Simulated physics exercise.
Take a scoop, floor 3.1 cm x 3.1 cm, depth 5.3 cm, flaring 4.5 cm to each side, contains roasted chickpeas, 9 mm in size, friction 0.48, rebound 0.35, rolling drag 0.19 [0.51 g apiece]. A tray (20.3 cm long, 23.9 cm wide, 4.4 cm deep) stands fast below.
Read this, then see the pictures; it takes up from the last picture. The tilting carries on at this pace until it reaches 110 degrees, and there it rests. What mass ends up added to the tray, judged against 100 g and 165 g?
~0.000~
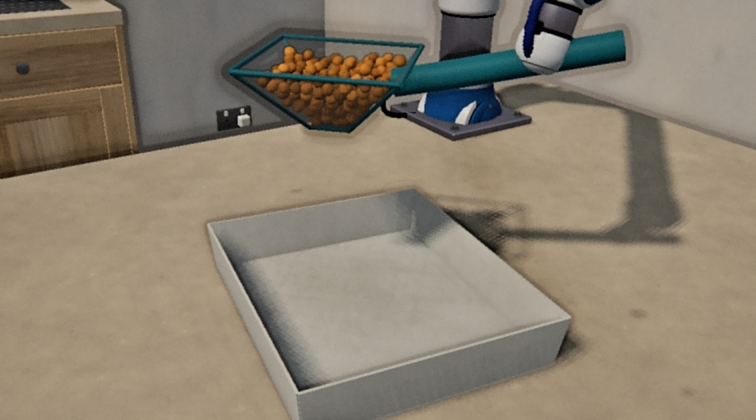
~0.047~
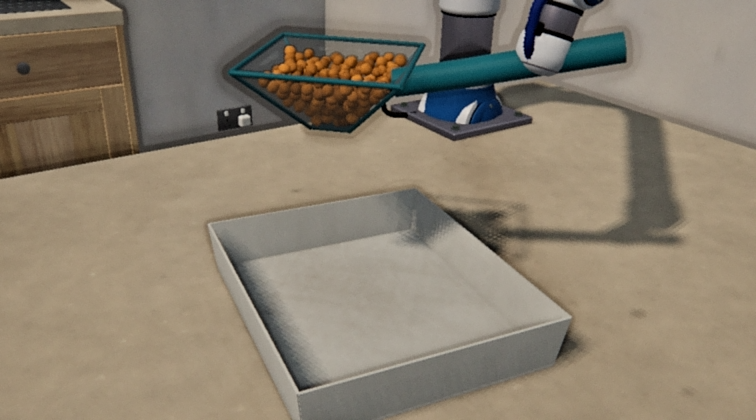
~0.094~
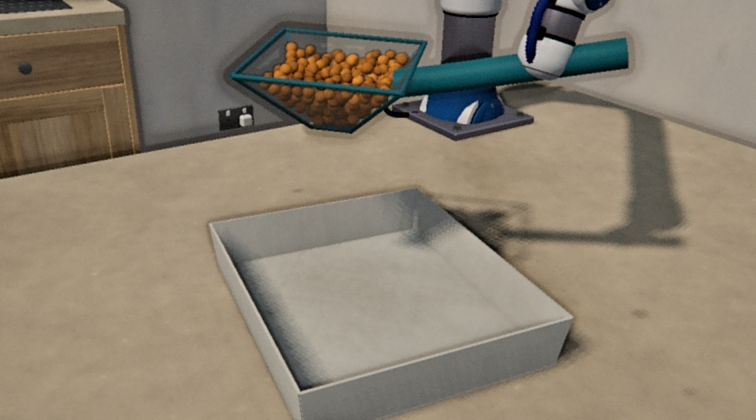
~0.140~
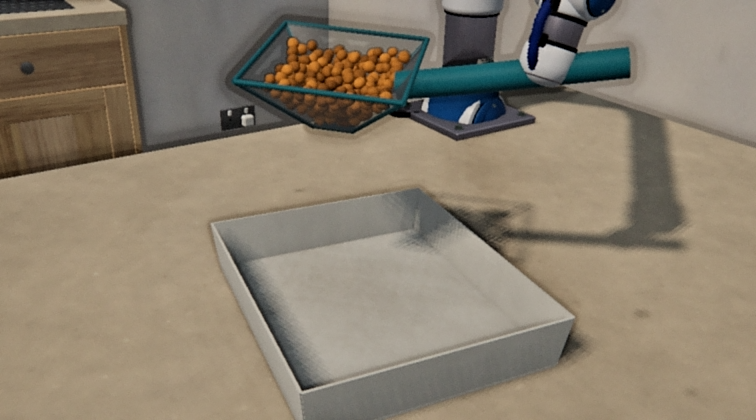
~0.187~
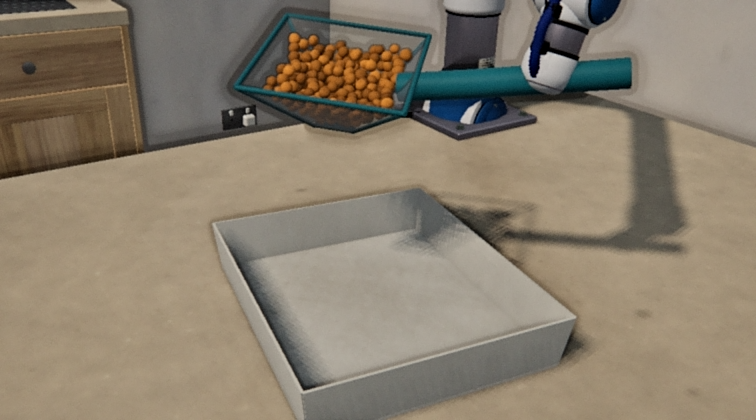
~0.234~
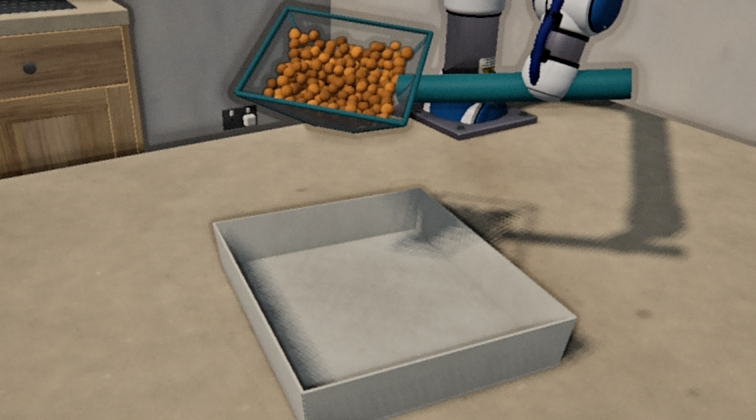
Moderate.
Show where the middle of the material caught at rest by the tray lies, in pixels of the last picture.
Centre: Approx. (372, 335).
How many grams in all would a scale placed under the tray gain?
Estimated mass: Near 120 g.
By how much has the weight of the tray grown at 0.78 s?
Near 20 g.
After 0.53 s, tilt 54 degrees; 0 g in the tray, scoop holds 100 %.
After 0.78 s, tilt 83 degrees; 21 g in the tray, scoop holds 50 %.
After 1.01 s, tilt 108 degrees; 122 g in the tray, scoop holds 0 %.
After 1.23 s, tilt 110 degrees; 122 g in the tray, scoop holds 0 %.
By 1.5 s all is still; 122 g in the tray, scoop holds 0 %.
